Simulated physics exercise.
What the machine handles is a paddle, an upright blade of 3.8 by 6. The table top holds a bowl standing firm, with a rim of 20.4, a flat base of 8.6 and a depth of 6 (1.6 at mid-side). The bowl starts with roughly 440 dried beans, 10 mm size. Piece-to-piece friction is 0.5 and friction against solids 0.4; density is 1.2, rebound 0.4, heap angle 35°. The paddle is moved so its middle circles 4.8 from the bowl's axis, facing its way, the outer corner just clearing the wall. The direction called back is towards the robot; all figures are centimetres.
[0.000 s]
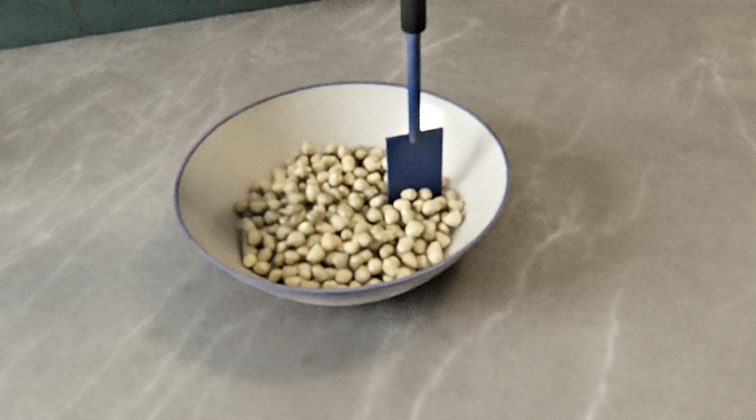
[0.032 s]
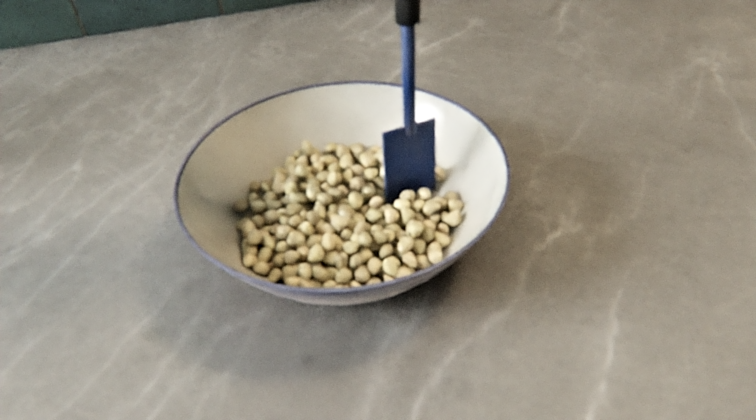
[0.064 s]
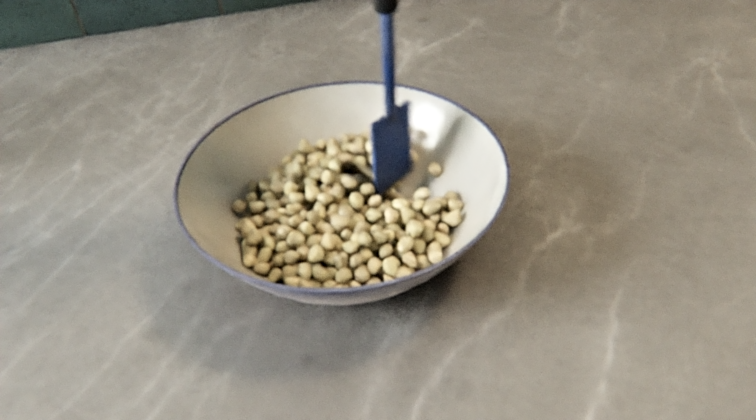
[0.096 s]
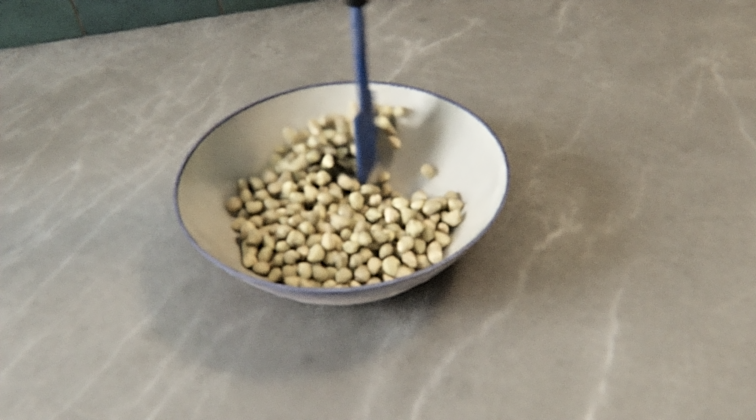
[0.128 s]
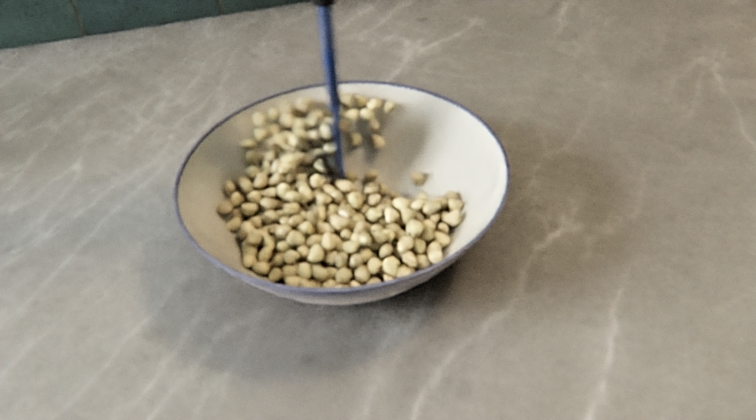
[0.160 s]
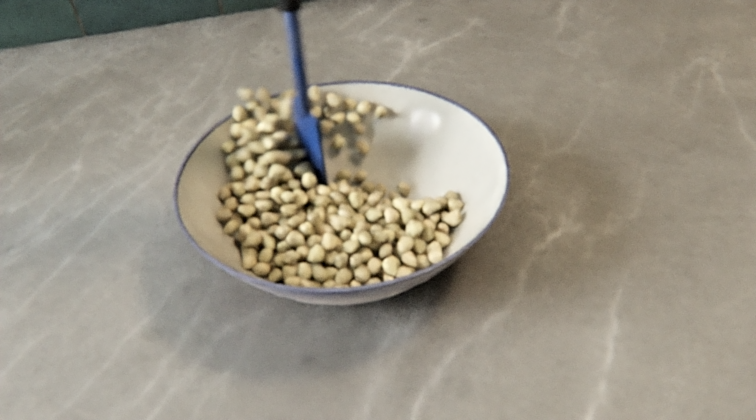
Blue paddle sweeping leftward through pale dried beans in a white blue-rimmed bowl, turning as it pushes them up the far side.
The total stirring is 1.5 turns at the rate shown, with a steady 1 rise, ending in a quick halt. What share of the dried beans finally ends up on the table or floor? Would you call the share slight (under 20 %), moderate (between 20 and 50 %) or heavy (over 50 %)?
I would call it slight.
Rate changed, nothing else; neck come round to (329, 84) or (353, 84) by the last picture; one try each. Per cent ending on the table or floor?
About 5 per cent, then about 0 per cent.
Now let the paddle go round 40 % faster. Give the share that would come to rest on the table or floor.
It would come to around 30 percent.
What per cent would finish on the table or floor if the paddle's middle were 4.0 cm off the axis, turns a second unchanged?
Some 5 percent would.
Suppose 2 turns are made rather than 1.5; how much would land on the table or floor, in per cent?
Roughly 15 per cent.
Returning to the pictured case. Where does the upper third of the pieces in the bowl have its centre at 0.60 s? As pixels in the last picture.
About (343, 150).
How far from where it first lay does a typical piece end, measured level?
8 cm.
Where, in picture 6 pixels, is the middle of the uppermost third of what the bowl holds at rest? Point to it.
Estimated centre: (312, 216).
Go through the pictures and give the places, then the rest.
The paddle neck at (414, 113), 0° round; upper third of the load around (336, 212), from x 240 to 455, top at y 150; 443 in the bowl, in the first picture.
The paddle neck at (409, 105), 10° round; upper third of the load around (337, 208), from x 240 to 455, top at y 150, in the second picture.
The paddle neck at (390, 92), 33° round; upper third of the load around (339, 194), from x 240 to 455, top at y 130, in the third picture.
The paddle neck at (363, 84), 57° round; upper third of the load around (328, 181), from x 235 to 455, top at y 110, in the fourth picture.
The paddle neck at (332, 84), 82° round; upper third of the load around (307, 171), from x 225 to 455, top at y 100, in the fifth picture.
The paddle neck at (302, 89), 106° round; upper third of the load around (285, 172), from x 225 to 455, top at y 95; 443 in the bowl, in the sixth picture.
After 0.38 s, 273° round, highest piece 8 above the table; 426 in the bowl, 15 on the table or floor, 2 in flight or on the tool.
After 0.60 s, 81° round, highest piece 7 above the table; 413 in the bowl, 30 on the table or floor.
After 0.91 s, 180° round, highest piece 6 above the table; 409 in the bowl, 34 on the table or floor.
After 1.61 s, 180° round, highest piece 6 above the table; 409 in the bowl, 34 on the table or floor.
In the end, 409 in the bowl, 34 on the table or floor. That is 8 % on the table or floor.
